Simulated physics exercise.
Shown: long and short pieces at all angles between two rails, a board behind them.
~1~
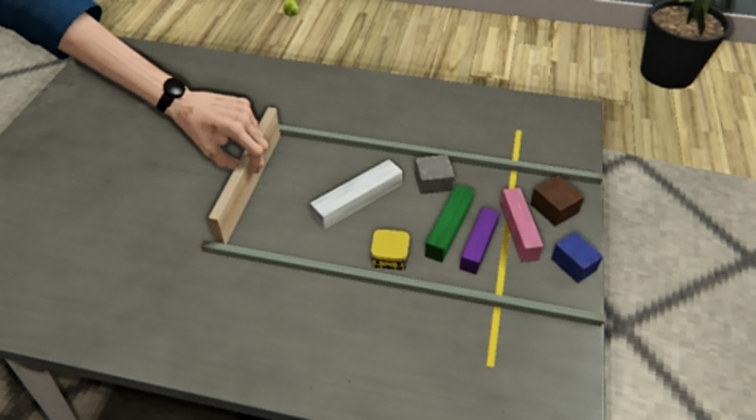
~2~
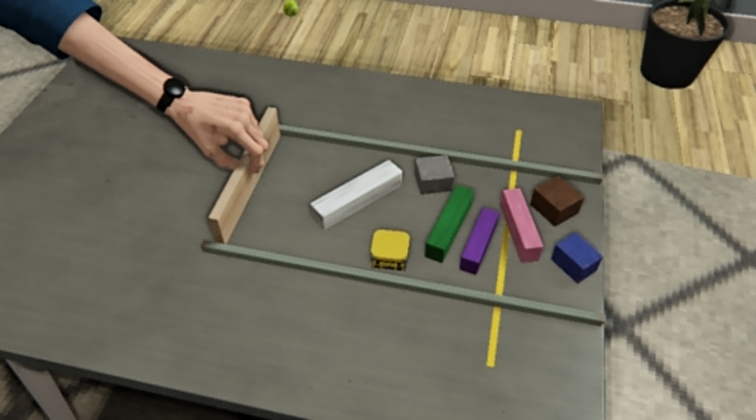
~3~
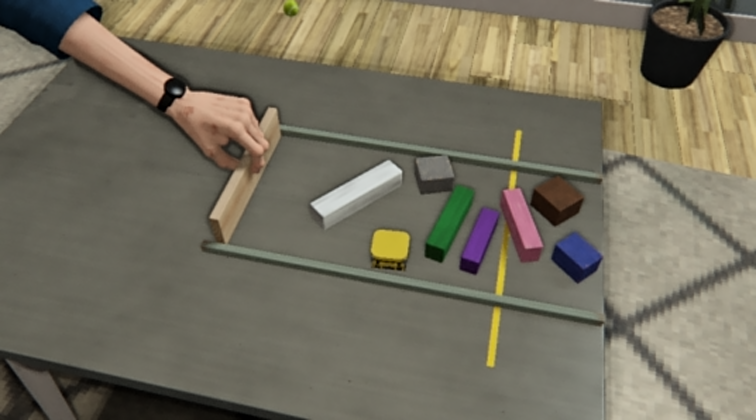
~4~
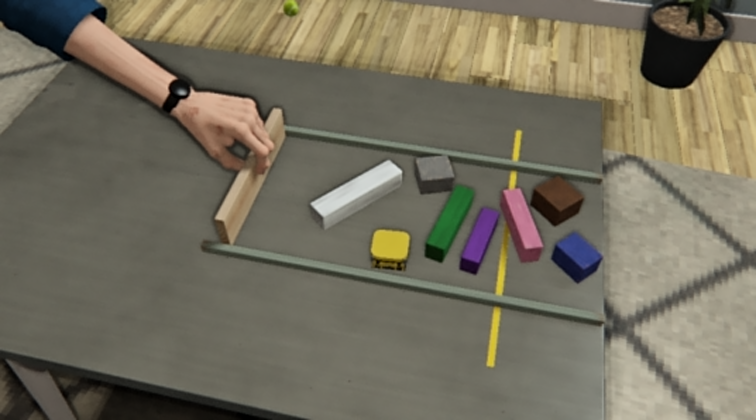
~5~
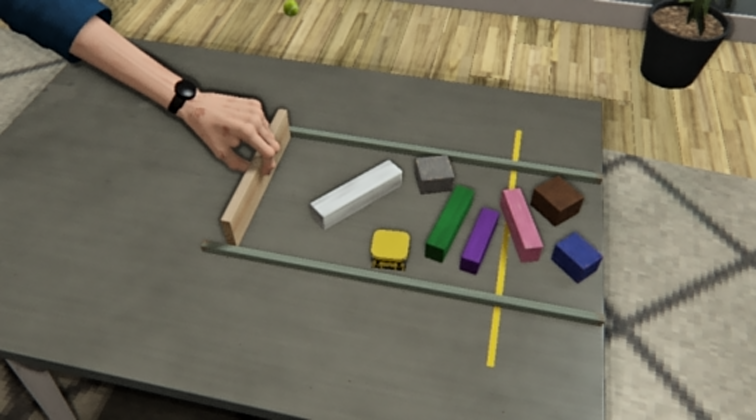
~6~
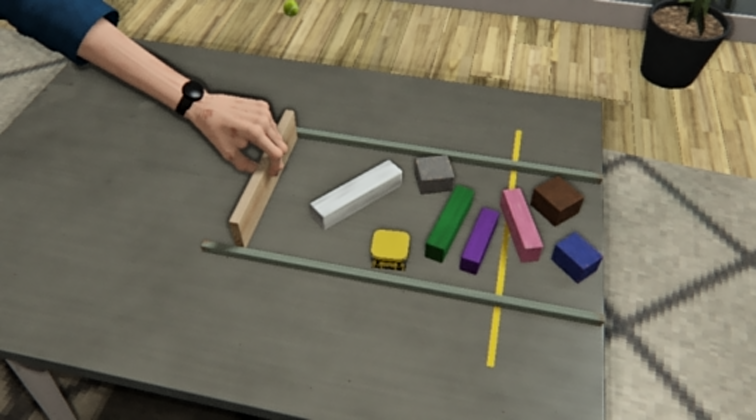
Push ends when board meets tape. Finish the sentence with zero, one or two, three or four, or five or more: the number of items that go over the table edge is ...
The number of items that go over the table edge is one or two.
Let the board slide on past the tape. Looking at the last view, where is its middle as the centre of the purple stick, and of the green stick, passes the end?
Approx. (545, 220) for the first, approx. (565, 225) for the second.
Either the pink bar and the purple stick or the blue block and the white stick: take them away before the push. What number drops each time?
Taking the two tries in turn, it comes to 0 and 0.
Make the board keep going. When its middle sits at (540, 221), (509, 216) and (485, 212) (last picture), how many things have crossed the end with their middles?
The counts are 3, 1 and 0, in that order.
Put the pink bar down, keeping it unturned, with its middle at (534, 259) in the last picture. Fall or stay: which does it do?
Placed there, it does not drop.
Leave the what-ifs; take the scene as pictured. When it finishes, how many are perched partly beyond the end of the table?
Answer: 1.
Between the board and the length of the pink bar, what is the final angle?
About 5 degrees.
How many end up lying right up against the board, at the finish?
That makes 2.
Early on, none off yet; blue block at rest near (576, 258); brown block at rest near (557, 201); pink bar at rest near (520, 224).
Finally, the number that fall off is one or two; lost, blue block.
